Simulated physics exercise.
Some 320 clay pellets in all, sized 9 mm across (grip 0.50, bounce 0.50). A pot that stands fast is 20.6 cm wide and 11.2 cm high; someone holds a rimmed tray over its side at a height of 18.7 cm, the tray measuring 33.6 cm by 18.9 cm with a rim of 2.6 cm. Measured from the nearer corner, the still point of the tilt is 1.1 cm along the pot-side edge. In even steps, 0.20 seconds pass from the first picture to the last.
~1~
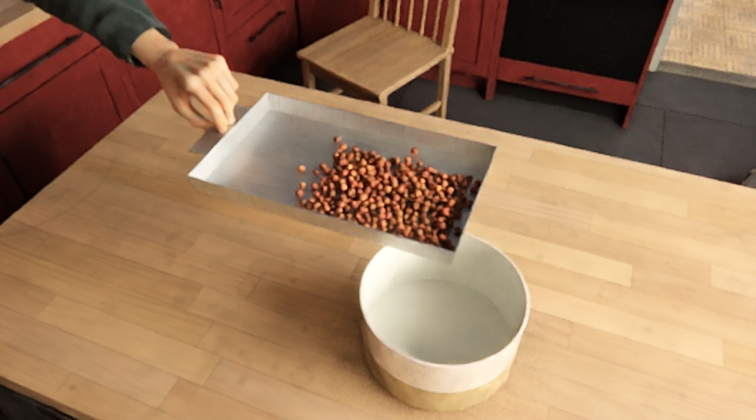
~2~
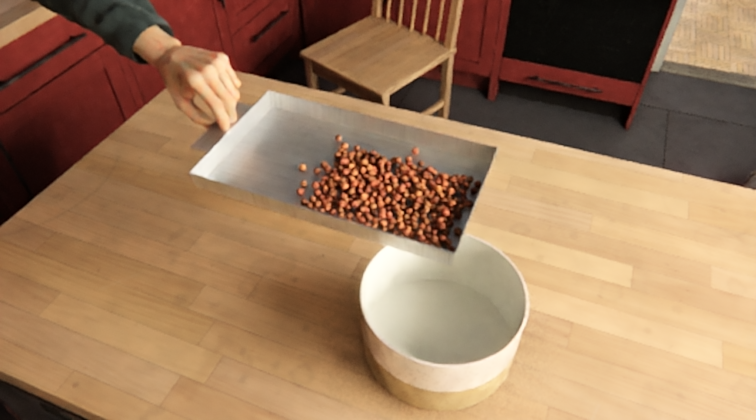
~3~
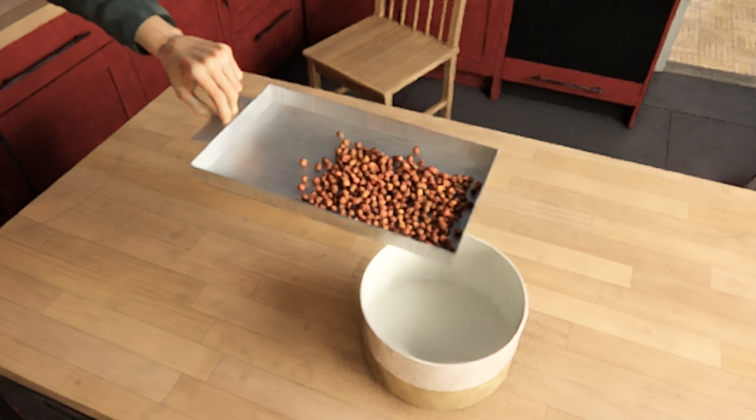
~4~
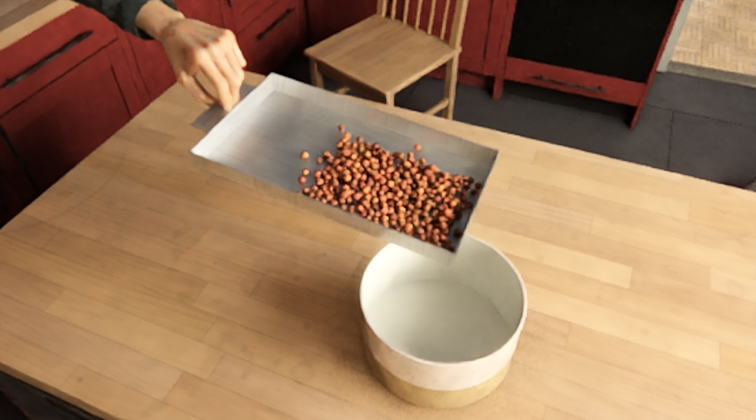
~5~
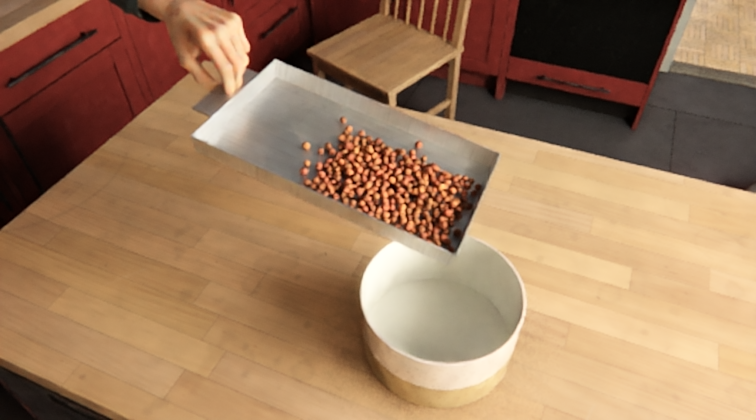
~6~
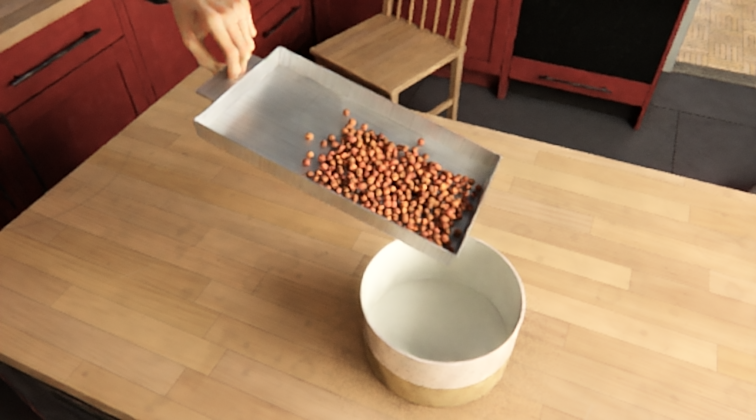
A hand in a dark green sleeve grips the left end of a shallow metal tray above a light wooden table, seen from above in a kitchen with red cabinets. Small reddish-brown pellets lie heaped toward the tray's right end, over a round white pot with a tan base, with a wooden chair behind. The hand slowly raises the tray's left end, steepening its slant, while the pellets barely shift.
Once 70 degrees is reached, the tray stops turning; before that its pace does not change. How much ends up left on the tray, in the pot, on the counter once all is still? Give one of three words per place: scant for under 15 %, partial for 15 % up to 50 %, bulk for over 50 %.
Outcome: Tray: I'm guessing the greater portion of the load. Pot: I'm guessing a mere smattering of the load. Counter: I'm guessing a mere smattering of the load.
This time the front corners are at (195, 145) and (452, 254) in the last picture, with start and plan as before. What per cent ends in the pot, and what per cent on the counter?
Pot 10 % / counter 0 %.
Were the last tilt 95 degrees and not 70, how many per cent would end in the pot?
That comes out at some 45 per cent.
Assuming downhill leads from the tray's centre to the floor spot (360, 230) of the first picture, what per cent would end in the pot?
5 %.
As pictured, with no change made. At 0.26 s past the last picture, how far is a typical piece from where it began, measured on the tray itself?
Roughly 3 cm.
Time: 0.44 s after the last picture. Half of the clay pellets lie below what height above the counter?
I'd put it near 22 cm.
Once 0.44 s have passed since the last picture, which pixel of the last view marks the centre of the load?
My estimate is roughly (454, 181).
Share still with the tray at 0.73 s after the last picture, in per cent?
I'd put it at roughly 95 per cent.
Then, 0.26 s after the last picture, tilt 42 degrees; the tray holds 100 %, the pot 0 %.
Then, 0.44 s after the last picture, tilt 61 degrees; the tray holds 100 %, the pot 0 %.
Then, 0.73 s after the last picture, tilt 70 degrees; the tray holds 95 %, the pot 0 %.
In the end, tray 95 %, pot 0 %, counter 5 %.
